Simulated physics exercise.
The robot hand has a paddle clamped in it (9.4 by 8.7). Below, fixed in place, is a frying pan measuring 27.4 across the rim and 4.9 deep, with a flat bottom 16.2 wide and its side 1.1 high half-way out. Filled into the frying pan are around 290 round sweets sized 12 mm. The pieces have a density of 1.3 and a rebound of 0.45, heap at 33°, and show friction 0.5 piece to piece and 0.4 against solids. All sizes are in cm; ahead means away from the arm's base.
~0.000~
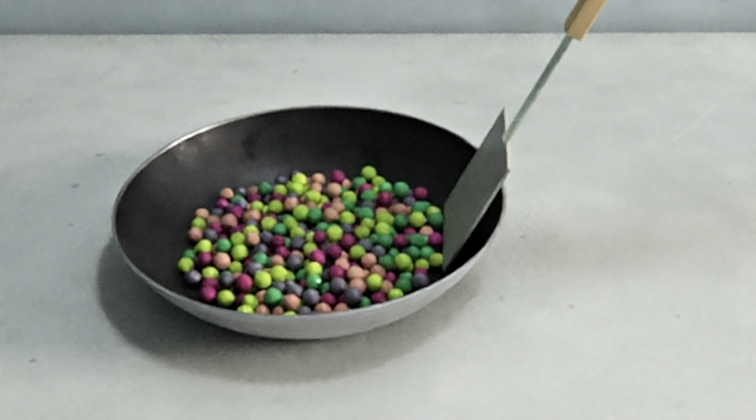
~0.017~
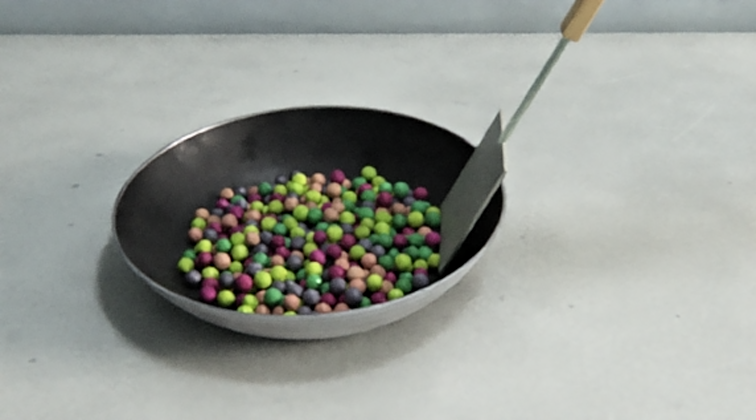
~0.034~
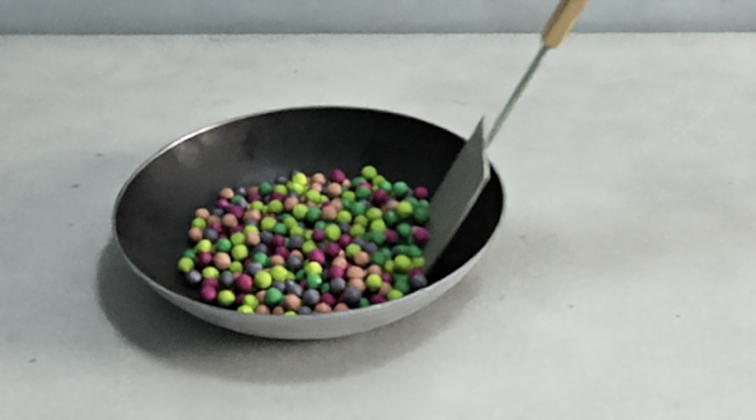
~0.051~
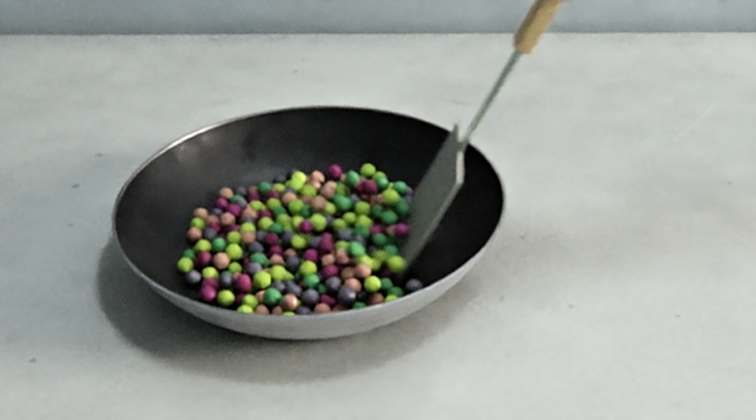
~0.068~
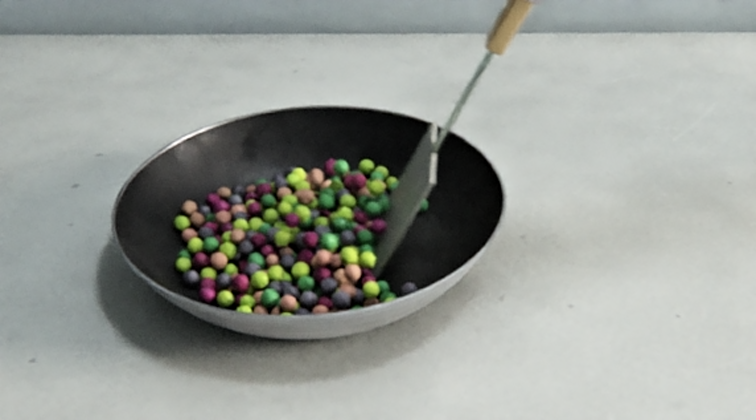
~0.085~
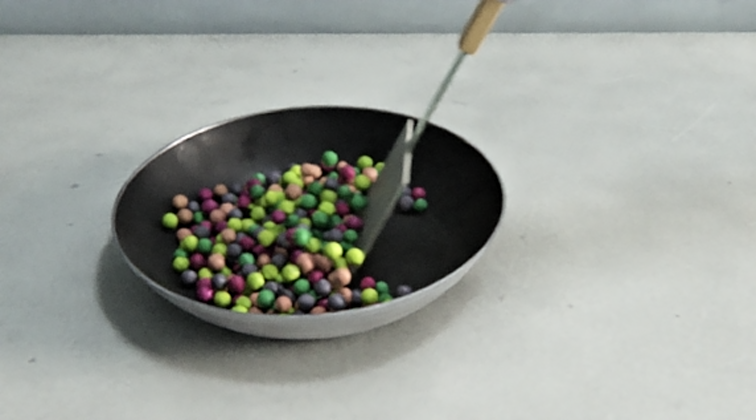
In a dark frying pan, a flat paddle sweeps left, pushing colourful round sweets together.
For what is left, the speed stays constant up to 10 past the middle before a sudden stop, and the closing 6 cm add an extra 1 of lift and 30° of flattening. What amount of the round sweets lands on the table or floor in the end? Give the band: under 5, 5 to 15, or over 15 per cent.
Over 15 per cent.
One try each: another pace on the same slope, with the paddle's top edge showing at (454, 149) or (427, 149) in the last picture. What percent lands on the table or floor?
Try one roughly 10 per cent; try two roughly 20 per cent.
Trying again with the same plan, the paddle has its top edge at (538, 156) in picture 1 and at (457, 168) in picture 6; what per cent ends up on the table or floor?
My guess would be close to 15 per cent.
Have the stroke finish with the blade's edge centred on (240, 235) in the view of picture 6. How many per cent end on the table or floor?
0 %.
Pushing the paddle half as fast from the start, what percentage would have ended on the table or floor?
About 10 %.
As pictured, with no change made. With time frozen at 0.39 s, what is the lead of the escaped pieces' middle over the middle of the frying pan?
I reckon roughly 18 centimetres.
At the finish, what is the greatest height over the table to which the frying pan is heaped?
It reaches roughly 5.0 cm.
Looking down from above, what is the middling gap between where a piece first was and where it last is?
Somewhere around 6 centimetres, I'd say.
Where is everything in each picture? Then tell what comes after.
Paddle top edge at (508, 136), sloping 63°; upper third of the load around (318, 238), from x 185 to 435, top at y 175; 291 in the frying pan, in the first picture.
Paddle top edge at (504, 138), sloping 63°; upper third of the load around (318, 238), from x 185 to 435, top at y 175, in the second picture.
Paddle top edge at (486, 145), sloping 63°; upper third of the load around (318, 236), from x 185 to 425, top at y 175, in the third picture.
Paddle top edge at (460, 149), sloping 63°; upper third of the load around (319, 227), from x 185 to 420, top at y 170, in the fourth picture.
Paddle top edge at (434, 149), sloping 63°; upper third of the load around (314, 225), from x 180 to 420, top at y 165, in the fifth picture.
Paddle top edge at (408, 149), sloping 63°; upper third of the load around (301, 218), from x 170 to 420, top at y 160; 291 in the frying pan, in the sixth picture.
By 0.13 s, sloping 63°, highest piece 8 above the table; 291 in the frying pan.
By 0.17 s, sloping 54°, highest piece 8 above the table; 290 in the frying pan, 1 on the blade or in flight.
By 0.39 s, sloping 33°, highest piece 10 above the table; 230 in the frying pan, 33 on the table or floor, 28 on the blade or in flight.
By 1.44 s, sloping 33°, highest piece 5 above the table; 230 in the frying pan, 61 on the table or floor.
Final count, 230 in the frying pan, 61 on the table or floor. That is 21 % on the table or floor.
